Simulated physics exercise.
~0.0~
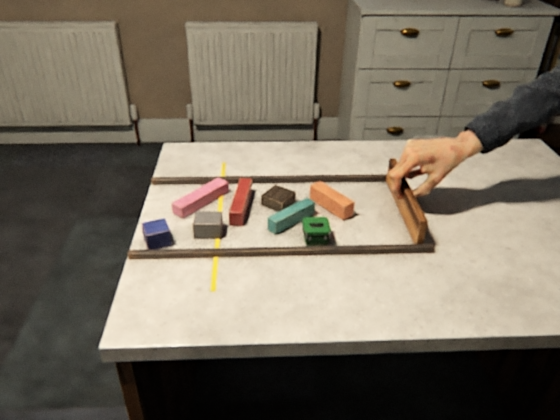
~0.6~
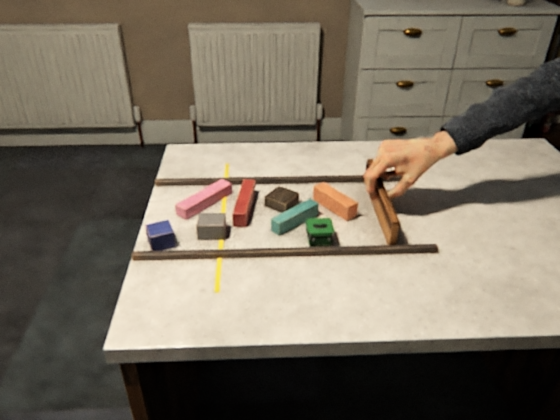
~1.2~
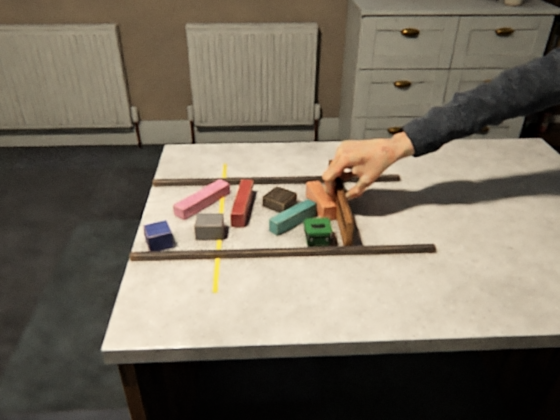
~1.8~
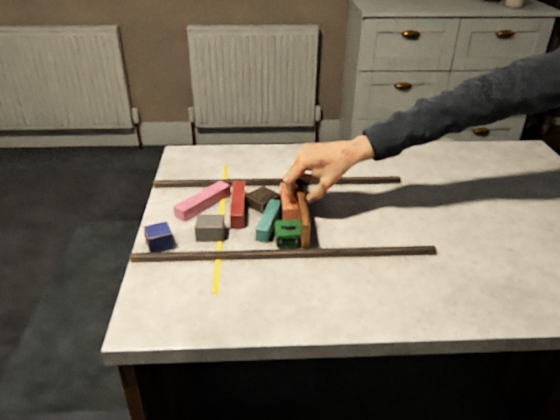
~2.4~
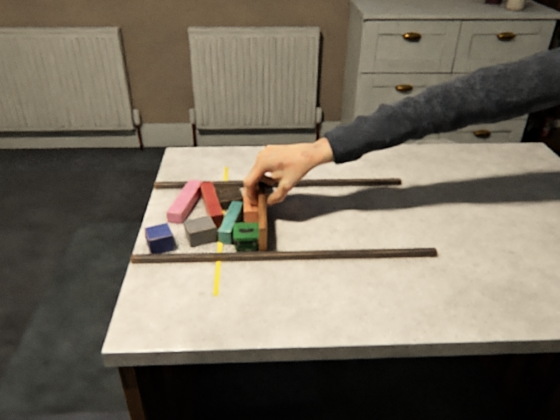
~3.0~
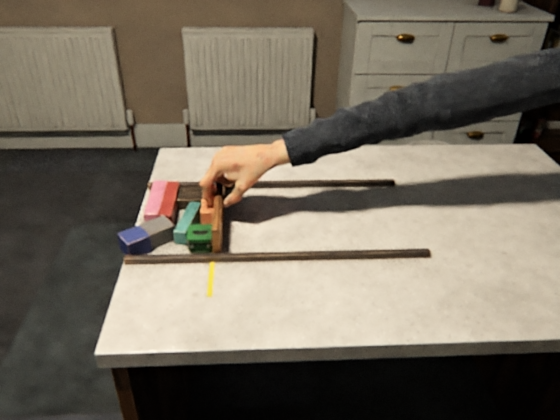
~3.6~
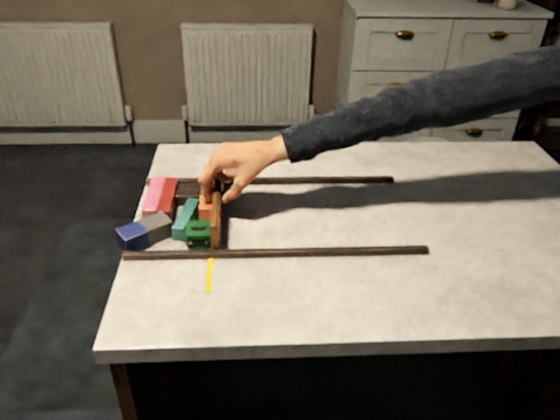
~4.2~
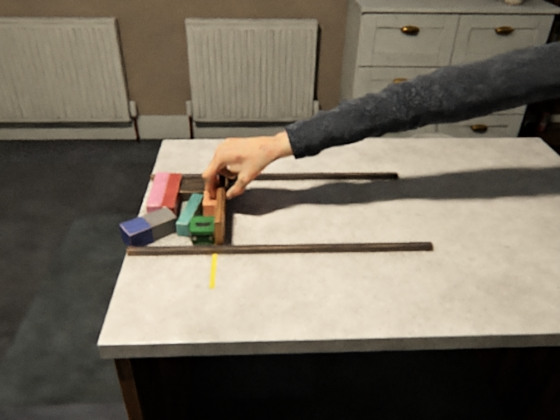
A hand in a dark sleeve holds a brown wooden board upright at the right of a pale tabletop, seen from above and in front, with radiators and drawers behind. Between two dark rails lie a blue block, pink and red bars, grey and black blocks, a turquoise bar, a green case and an orange bar, with yellow tape crossing toward the left. The board slides left, reaching the orange bar, then gathering the green, turquoise and black pieces. The crowded pieces shove the others leftward. The board stops around the tape, everything bunched near the left edge, still on the table.
